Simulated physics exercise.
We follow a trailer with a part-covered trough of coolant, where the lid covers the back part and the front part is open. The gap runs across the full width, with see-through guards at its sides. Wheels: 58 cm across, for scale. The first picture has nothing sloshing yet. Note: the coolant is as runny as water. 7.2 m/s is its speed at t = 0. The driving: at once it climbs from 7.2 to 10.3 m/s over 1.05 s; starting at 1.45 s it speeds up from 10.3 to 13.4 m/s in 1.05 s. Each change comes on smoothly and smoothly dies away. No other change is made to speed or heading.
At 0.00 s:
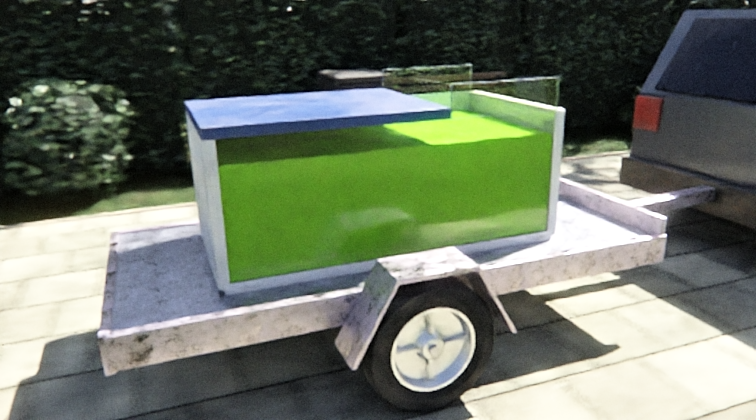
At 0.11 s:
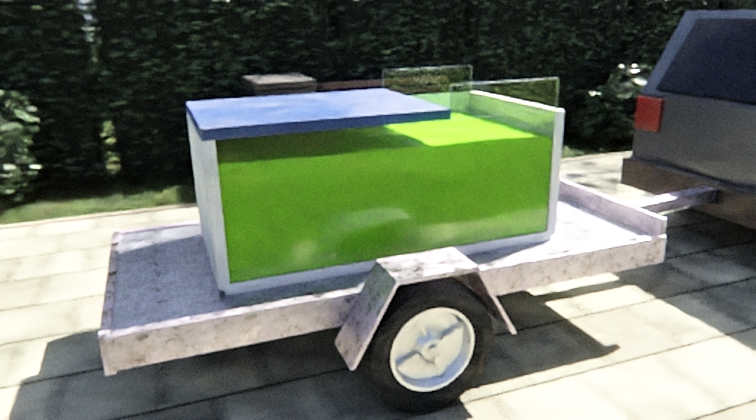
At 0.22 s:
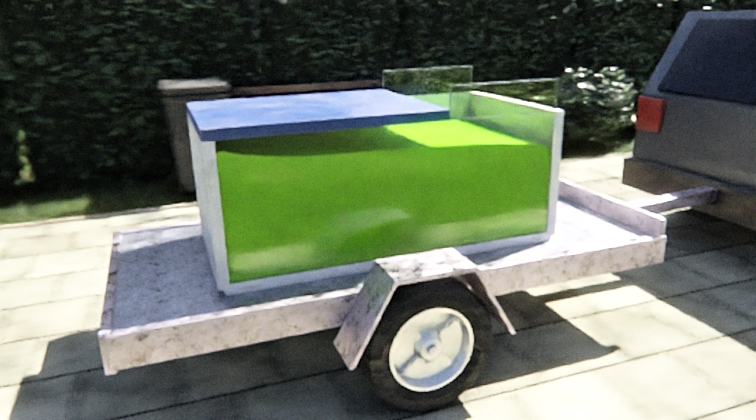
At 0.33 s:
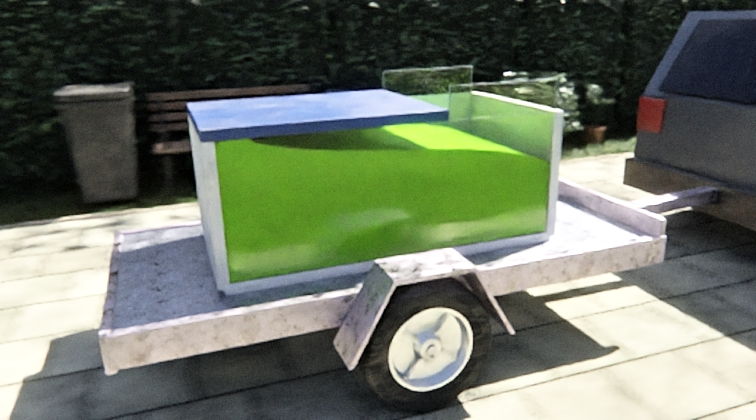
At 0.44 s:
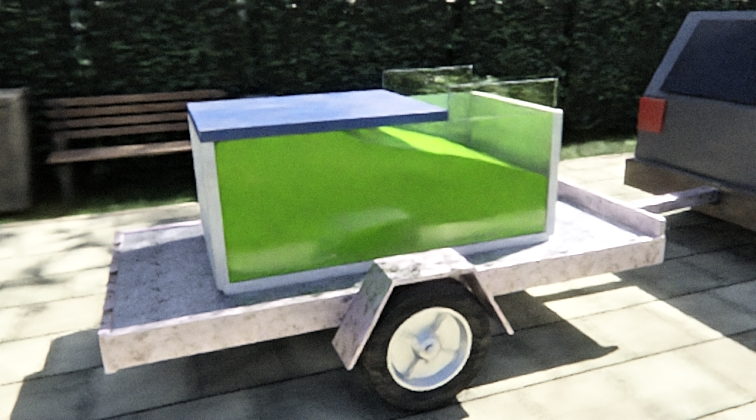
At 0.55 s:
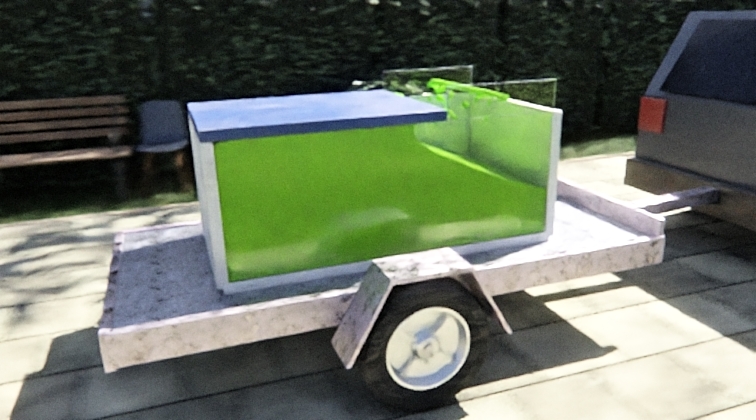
The clip shows a vehicle towing a trailer rightward past a bin and bench, carrying a partly lidded trough of green liquid; the liquid sinks at the right and climbs toward the left, then some spurts above the opening.
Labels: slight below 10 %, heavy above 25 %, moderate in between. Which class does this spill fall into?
Slight.
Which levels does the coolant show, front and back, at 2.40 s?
About 32 cm in front, about 58 cm behind.
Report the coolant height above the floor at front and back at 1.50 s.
Around 62 cm toward the front, with 46 cm behind.
By 1.50 s the surface stands 47 cm at the back and 62 cm at the front; 1 per cent is out, over the front.
By 2.40 s the surface stands 58 cm at the back and 33 cm at the front; 1 per cent is out, over the front.
By 3.30 s the surface stands 37 cm at the back and 56 cm at the front; 2 per cent is out, over the front.
By 5.39 s 2 per cent is out, over the front, 10 of 608 litres.
